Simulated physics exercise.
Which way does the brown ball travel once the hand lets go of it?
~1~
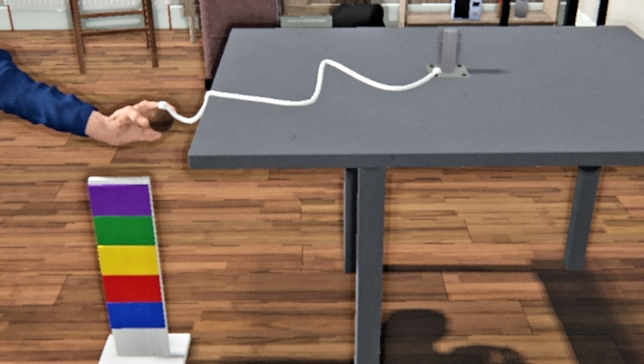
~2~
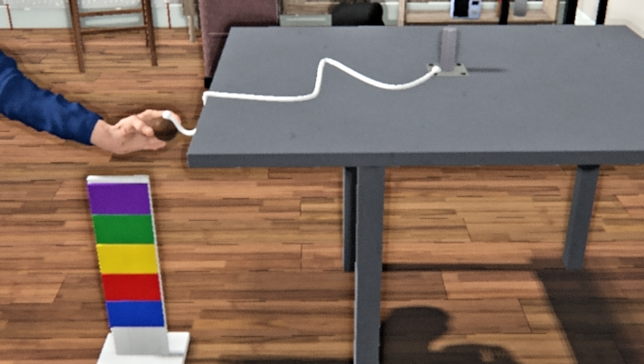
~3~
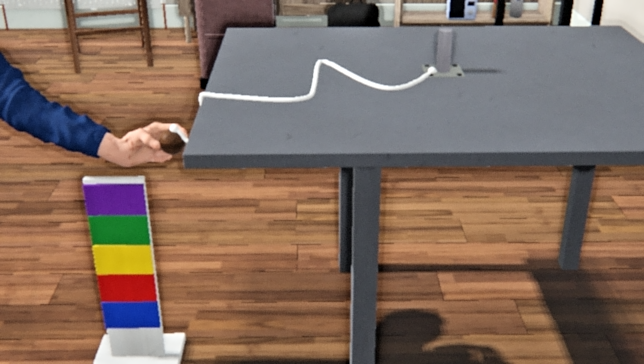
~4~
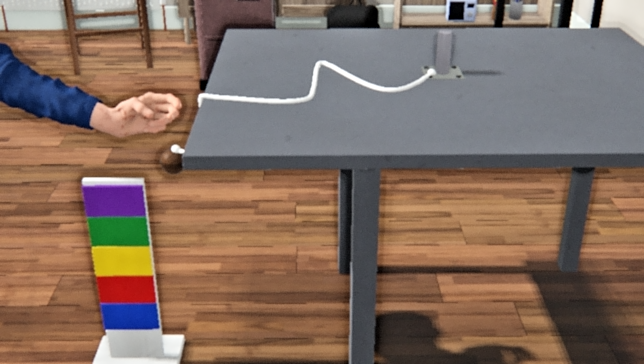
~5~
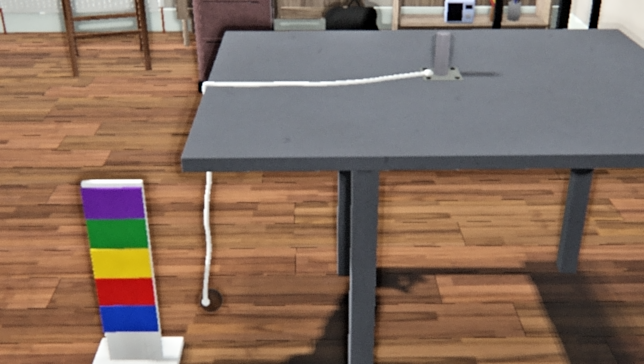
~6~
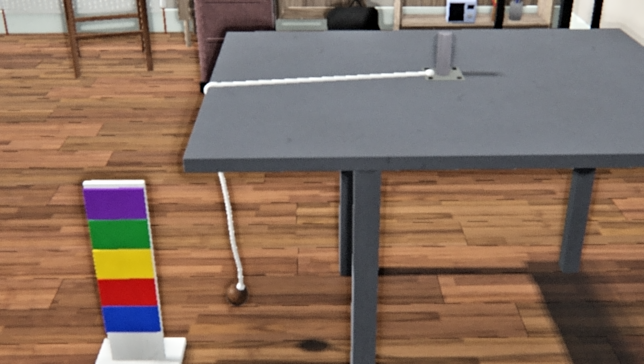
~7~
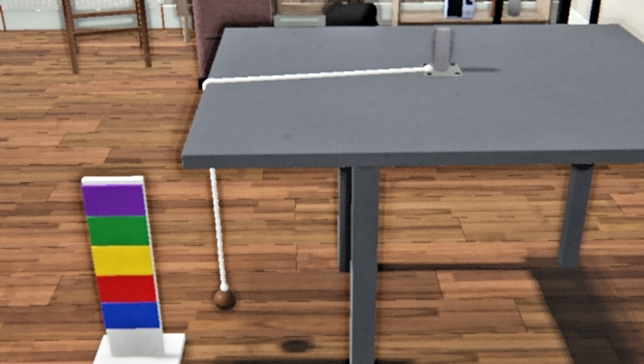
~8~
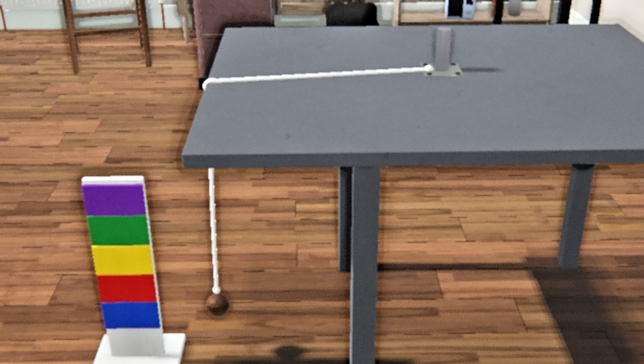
It moves down, dropping past the table's left edge until it hangs from the white cord.
